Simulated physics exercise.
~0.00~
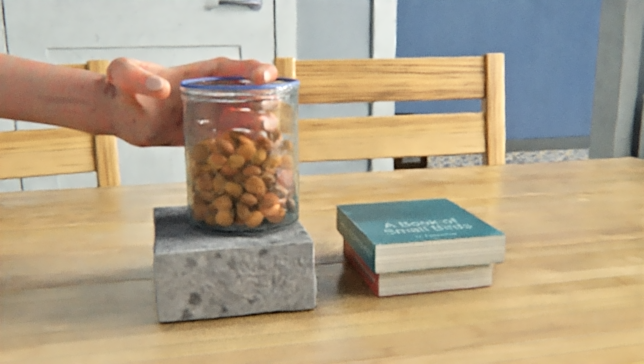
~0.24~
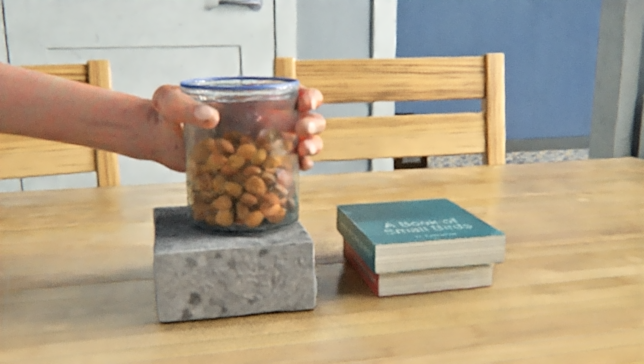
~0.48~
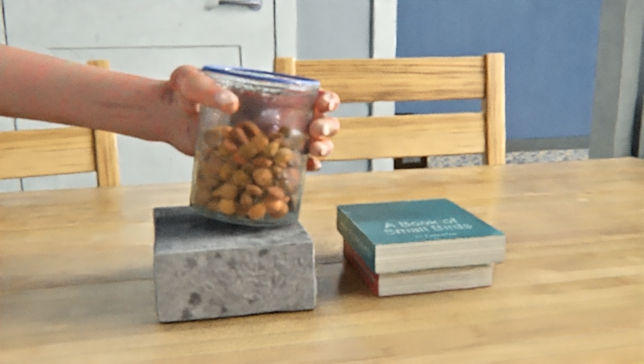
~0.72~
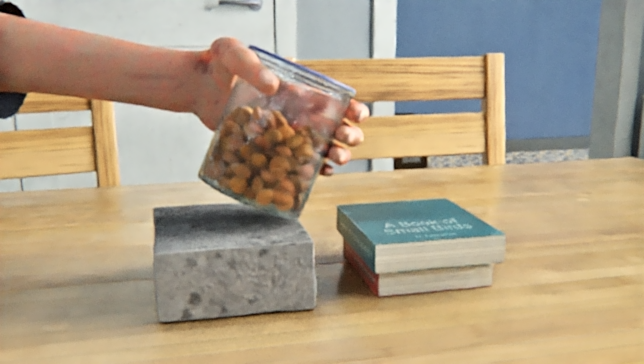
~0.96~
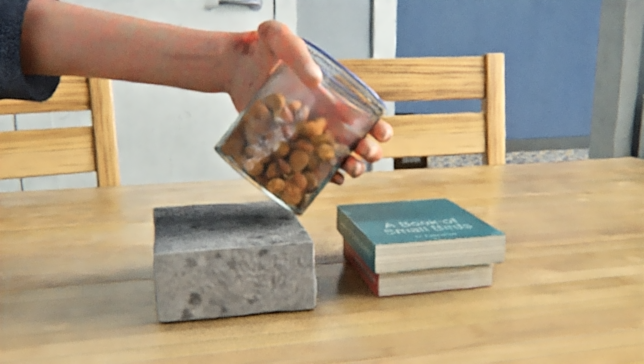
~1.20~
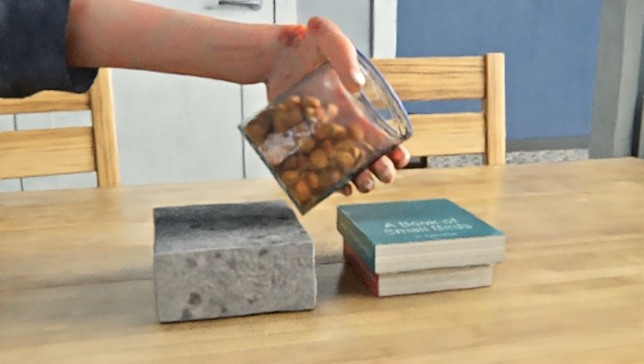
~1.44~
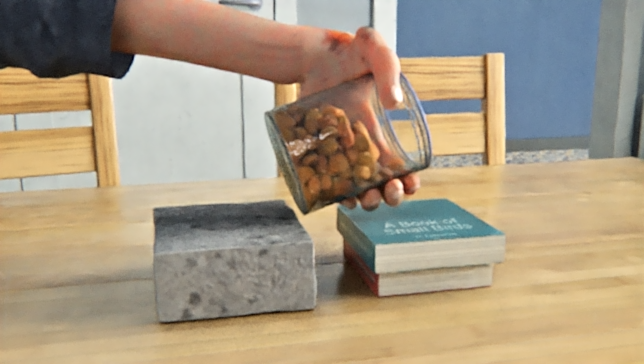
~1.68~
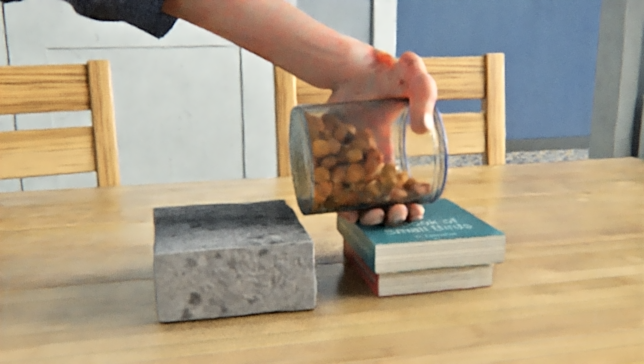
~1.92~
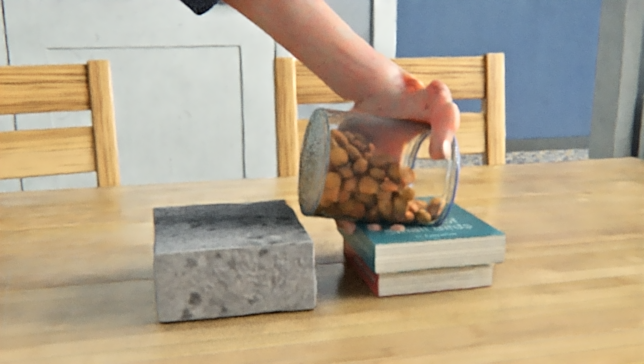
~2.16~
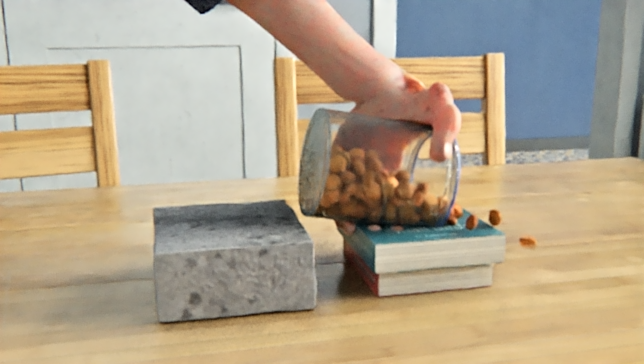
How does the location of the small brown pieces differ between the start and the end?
At the start they are all inside the upright jar on the grey block. By the end they are farther right, with most still in the tipped jar at the books and a few spilled onto the top book and the table.
In this clip, a hand lifts a clear jar of small brown pieces off a grey block, tips it to the right and lowers its side onto two stacked books. A few pieces spill onto the books and table, while most stay in the jar.
